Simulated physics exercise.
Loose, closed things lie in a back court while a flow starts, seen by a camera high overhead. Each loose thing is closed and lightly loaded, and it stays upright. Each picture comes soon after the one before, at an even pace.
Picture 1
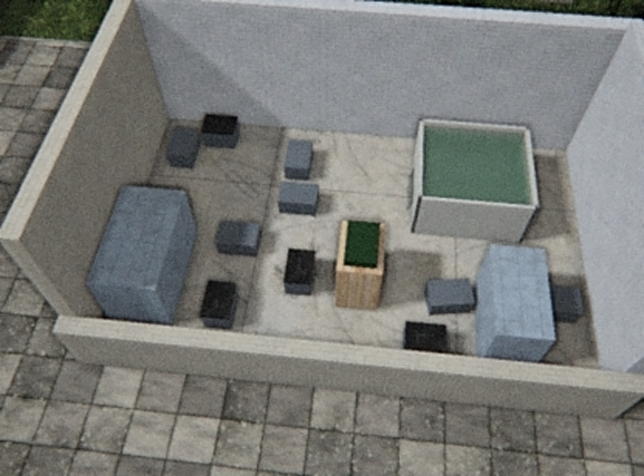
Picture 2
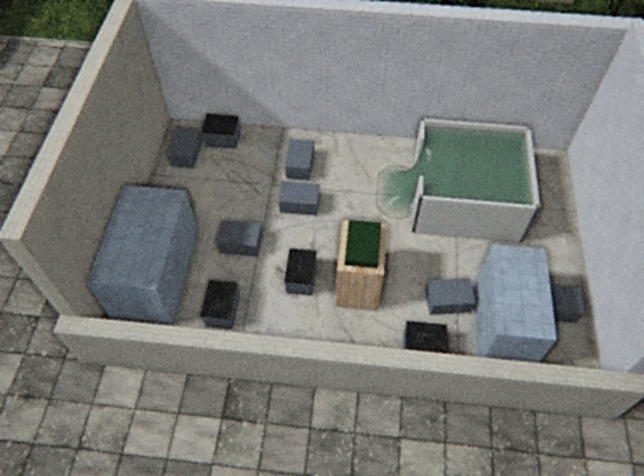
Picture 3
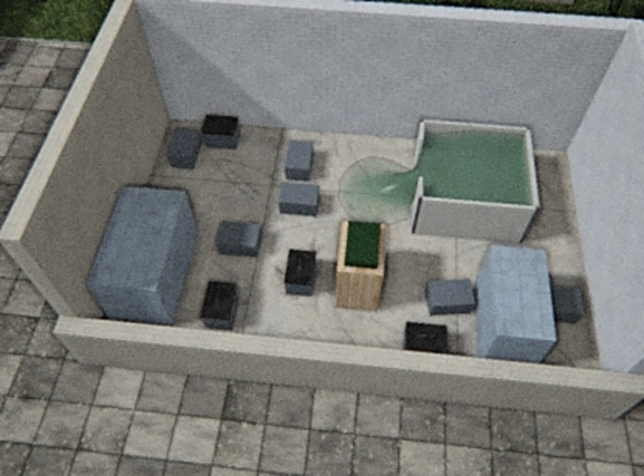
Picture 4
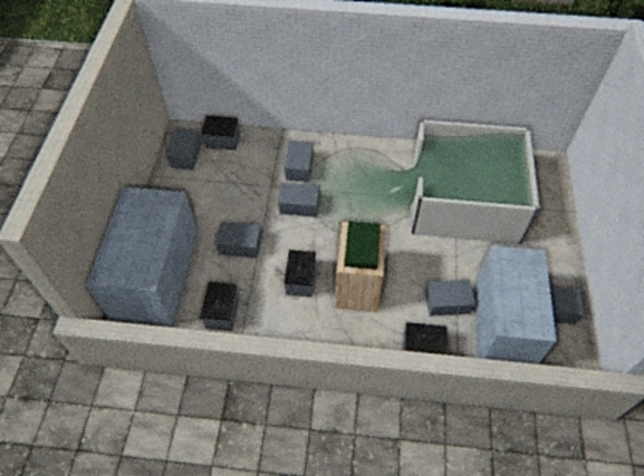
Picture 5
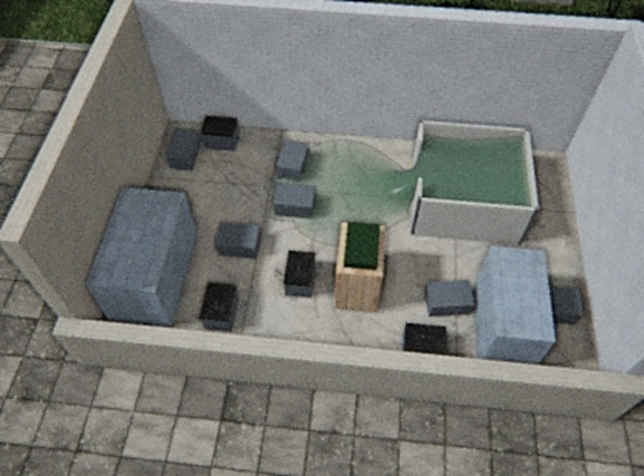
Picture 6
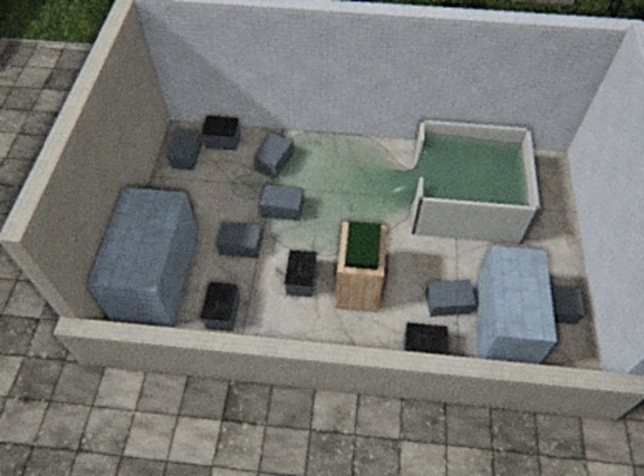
Walled courtyard seen from above, green water pouring leftward from an open tank, spreading over the floor and pushing two grey boxes left.
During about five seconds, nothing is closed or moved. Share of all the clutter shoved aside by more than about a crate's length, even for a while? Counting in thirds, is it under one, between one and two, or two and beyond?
Looks to me like two in three or more get shifted a long way.
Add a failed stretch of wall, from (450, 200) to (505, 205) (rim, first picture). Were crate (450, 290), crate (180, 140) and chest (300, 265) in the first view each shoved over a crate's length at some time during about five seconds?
Taking them in order, covered the distance, short of it, covered the distance.
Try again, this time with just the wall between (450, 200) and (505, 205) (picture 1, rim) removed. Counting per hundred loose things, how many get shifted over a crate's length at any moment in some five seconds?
Roughly 60 %.
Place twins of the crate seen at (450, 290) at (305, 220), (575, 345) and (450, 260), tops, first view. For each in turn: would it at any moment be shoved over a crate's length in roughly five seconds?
Displaced, stays put, stays put.
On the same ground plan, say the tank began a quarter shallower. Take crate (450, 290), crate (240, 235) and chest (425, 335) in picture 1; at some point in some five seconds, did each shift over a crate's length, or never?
Taking each in turn, the answer is came up short, did it, came up short.
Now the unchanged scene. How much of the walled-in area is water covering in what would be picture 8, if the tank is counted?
Something close to 40 per cent.
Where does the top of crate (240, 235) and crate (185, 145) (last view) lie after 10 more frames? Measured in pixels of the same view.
They end up close to (197, 287) and close to (158, 147).
A moment on, 2 of 10 are well off their spots; 0 afloat.
Next, 5 of 10 are well off their spots; 5 afloat.
Later, 7 of 10 are well off their spots; 7 afloat.
In the end, 7 of 10 are well off their spots, and 7 have been at some point; 7 afloat.
